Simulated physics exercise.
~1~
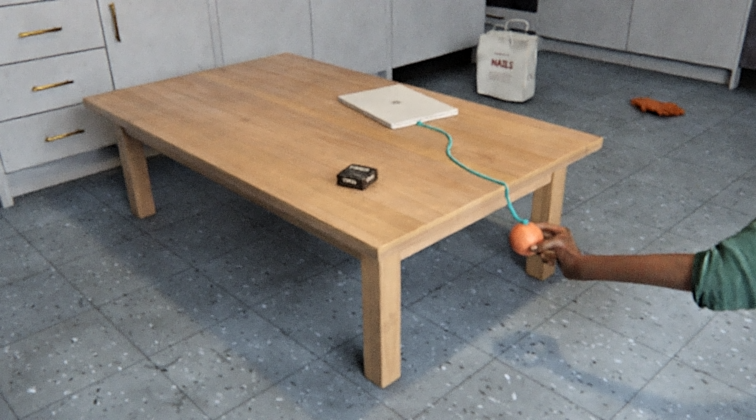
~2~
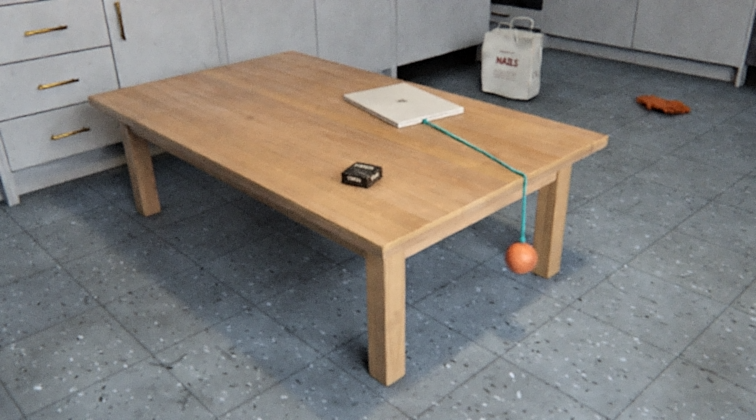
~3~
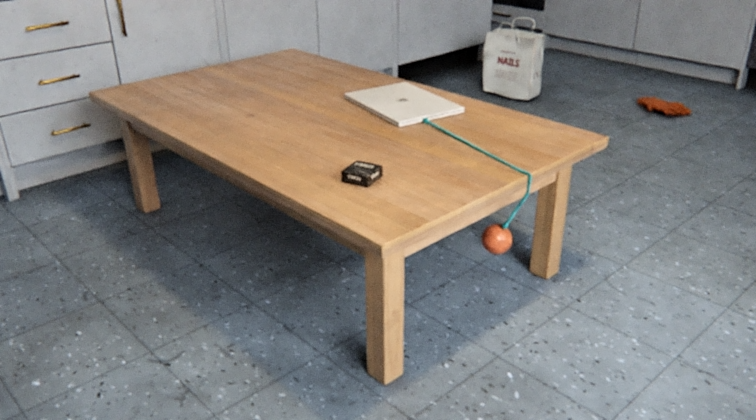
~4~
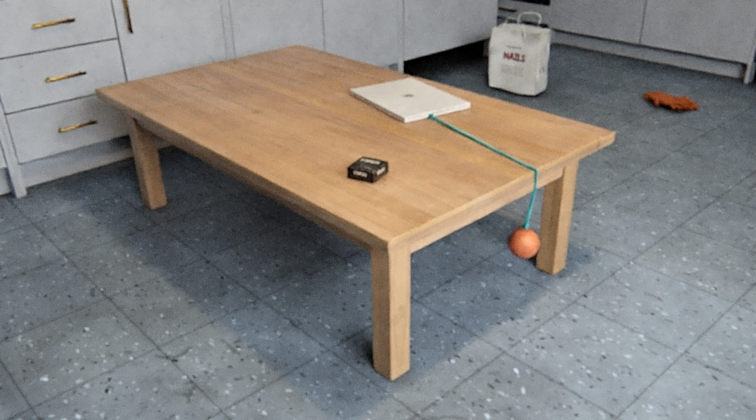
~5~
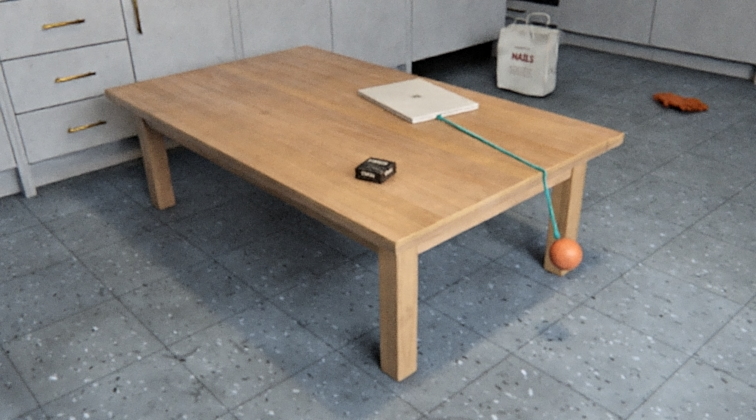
A hand held an orange beside a wooden table, a green shoelace running from it to a white laptop near a black box, then let go. The orange dropped slightly and swung left and right, ending up dangling while the laptop and box stayed put.
